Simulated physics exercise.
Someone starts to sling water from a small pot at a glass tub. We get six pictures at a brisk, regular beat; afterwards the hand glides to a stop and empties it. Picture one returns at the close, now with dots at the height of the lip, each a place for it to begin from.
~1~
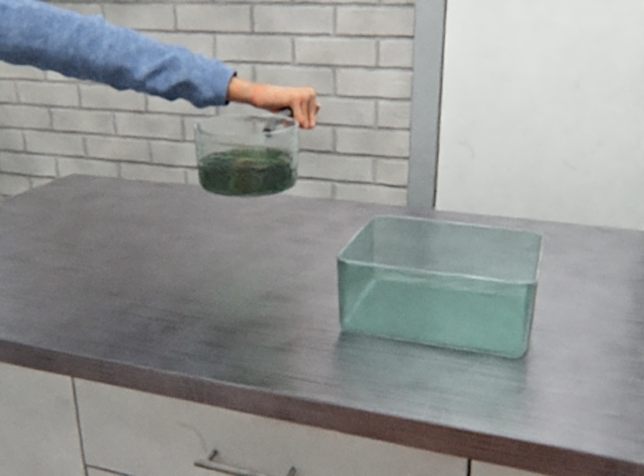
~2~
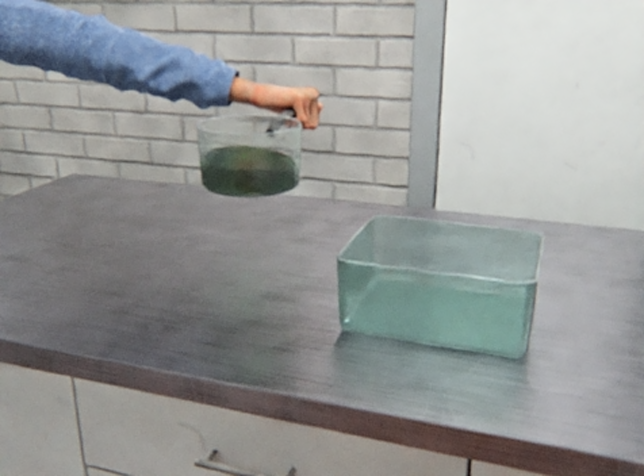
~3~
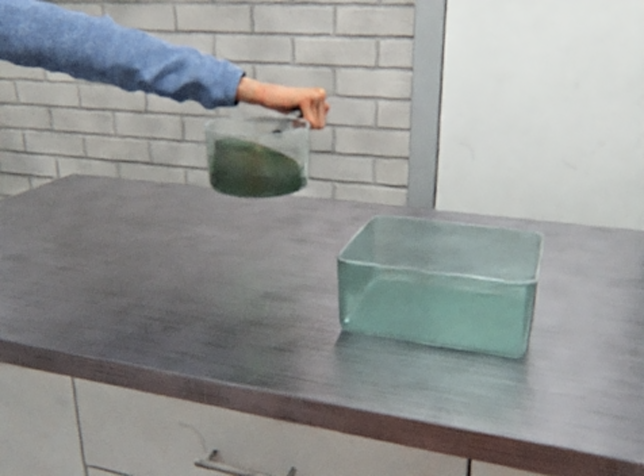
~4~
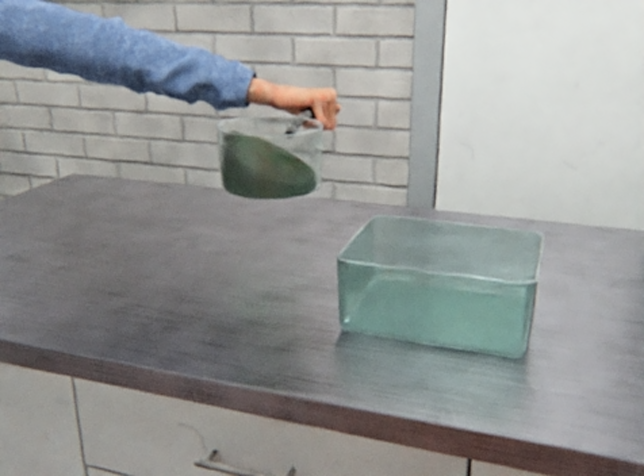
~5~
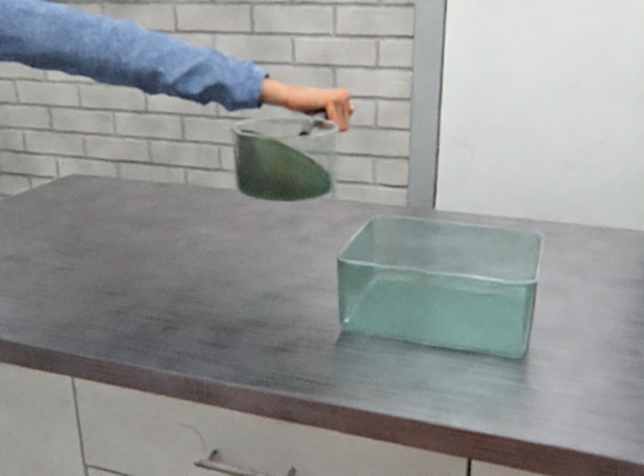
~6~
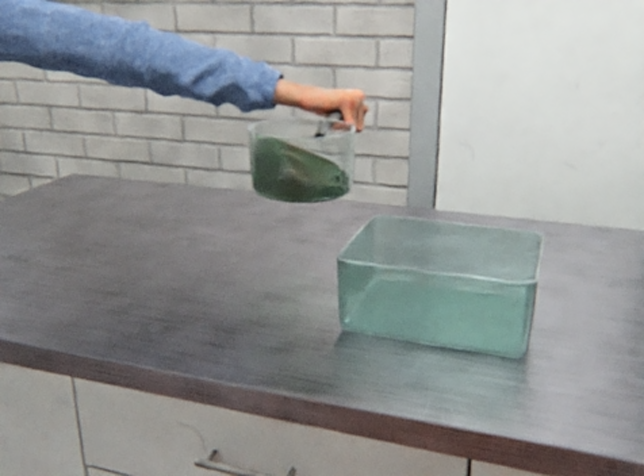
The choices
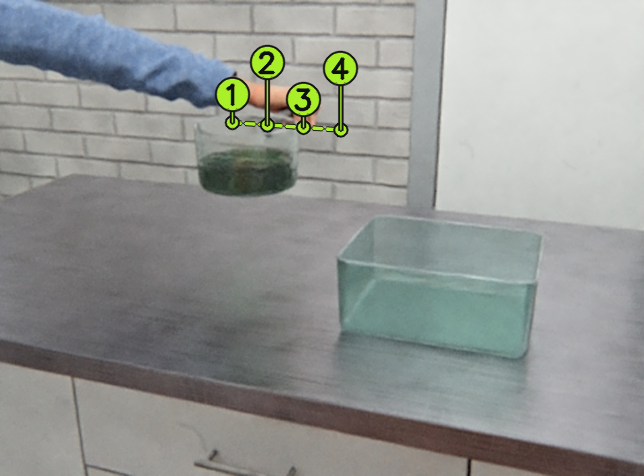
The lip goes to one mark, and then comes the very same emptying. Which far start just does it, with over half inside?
Dot 2 just does it.
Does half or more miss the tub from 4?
No, not at all.
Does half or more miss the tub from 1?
Yes, it does.
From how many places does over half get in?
Three of them.
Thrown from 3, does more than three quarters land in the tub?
Yes, it does.
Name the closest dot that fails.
That is dot 1.
In lime, 1 at (232, 122); 2 at (267, 124); 3 at (303, 127); 4 at (340, 130).
For dot 1, about 29 % lands in the tub, 68 % falls short and 3 % goes beside or beyond.
For dot 2, about 83 % lands in the tub, 11 % falls short and 5 % goes beside or beyond.
For dot 3, about 90 % lands in the tub, 4 % falls short and 6 % goes beside or beyond.
For dot 4, about 89 % lands in the tub, 3 % falls short and 9 % goes beside or beyond.
